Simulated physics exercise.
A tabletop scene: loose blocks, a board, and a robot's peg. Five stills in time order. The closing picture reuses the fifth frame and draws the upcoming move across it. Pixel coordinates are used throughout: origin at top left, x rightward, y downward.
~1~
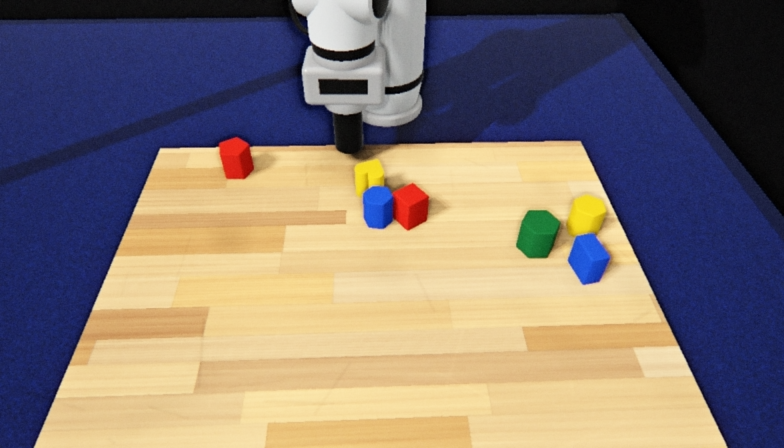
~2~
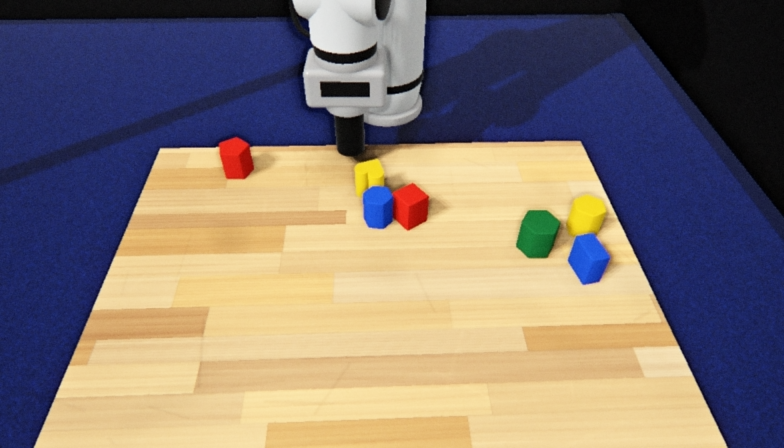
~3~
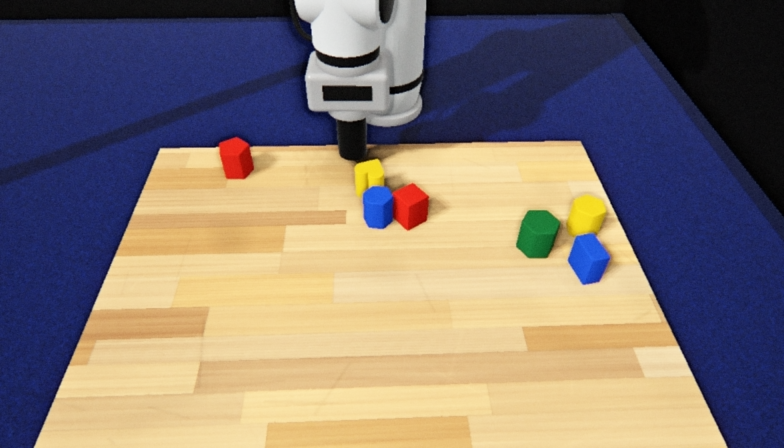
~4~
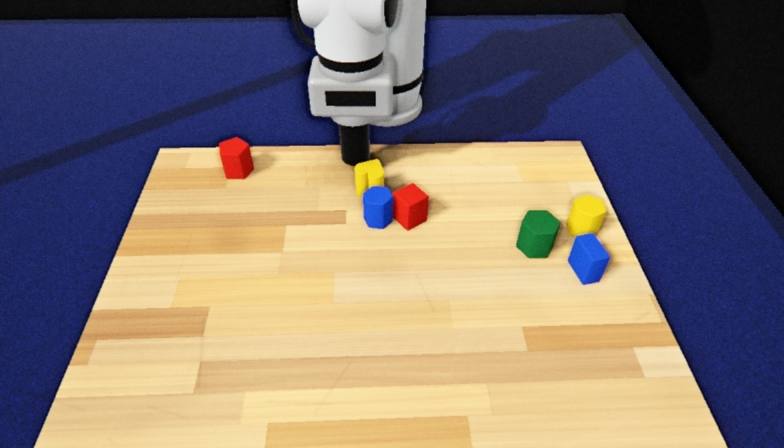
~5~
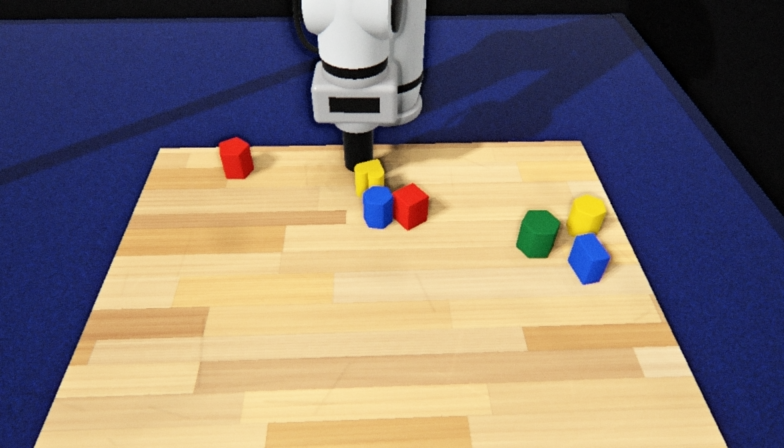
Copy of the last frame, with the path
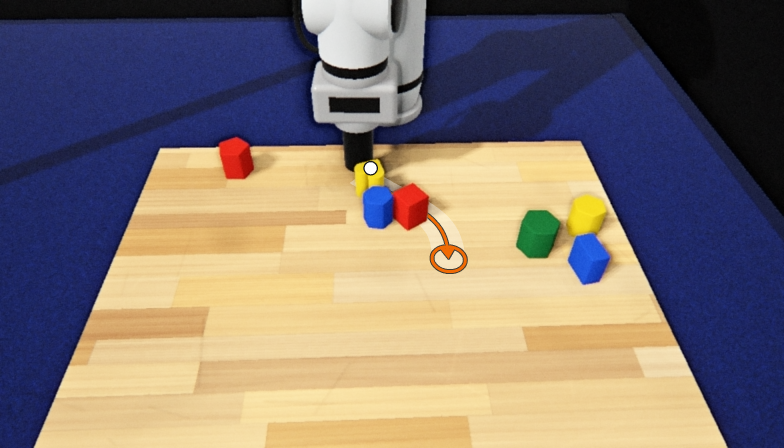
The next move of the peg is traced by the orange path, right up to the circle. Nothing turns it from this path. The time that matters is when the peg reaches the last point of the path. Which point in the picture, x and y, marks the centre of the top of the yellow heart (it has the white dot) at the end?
Most likely (402, 198).
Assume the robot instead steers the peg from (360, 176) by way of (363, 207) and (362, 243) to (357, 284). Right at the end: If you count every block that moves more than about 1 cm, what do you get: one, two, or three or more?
I expect three or more blocks to move.
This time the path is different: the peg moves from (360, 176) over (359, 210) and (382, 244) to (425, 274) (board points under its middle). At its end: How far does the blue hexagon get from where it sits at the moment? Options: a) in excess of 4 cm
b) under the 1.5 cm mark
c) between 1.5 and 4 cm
Answer: A.
The drawn path runs from (360, 176) through (397, 197) and (434, 221) to (449, 259); the dot is on the yellow heart.
The first path, step by step. One third of the way, peg at (397, 185); yellow heart at (395, 190), turned 40° clockwise; blue hexagon at (378, 205), turned 45° clockwise; red four-sided block at (417, 199), turned 30° anticlockwise.
Two thirds of the way, peg at (436, 210); yellow heart at (402, 198), turned 70° clockwise; blue hexagon at (376, 208), turned 55° clockwise; red four-sided block at (431, 218), turned 25° clockwise.
At the end, peg at (450, 247); yellow heart at (402, 198), turned 70° clockwise; blue hexagon at (376, 208), turned 55° clockwise; red four-sided block at (424, 245), turned 110° clockwise; green hexagon not moved.
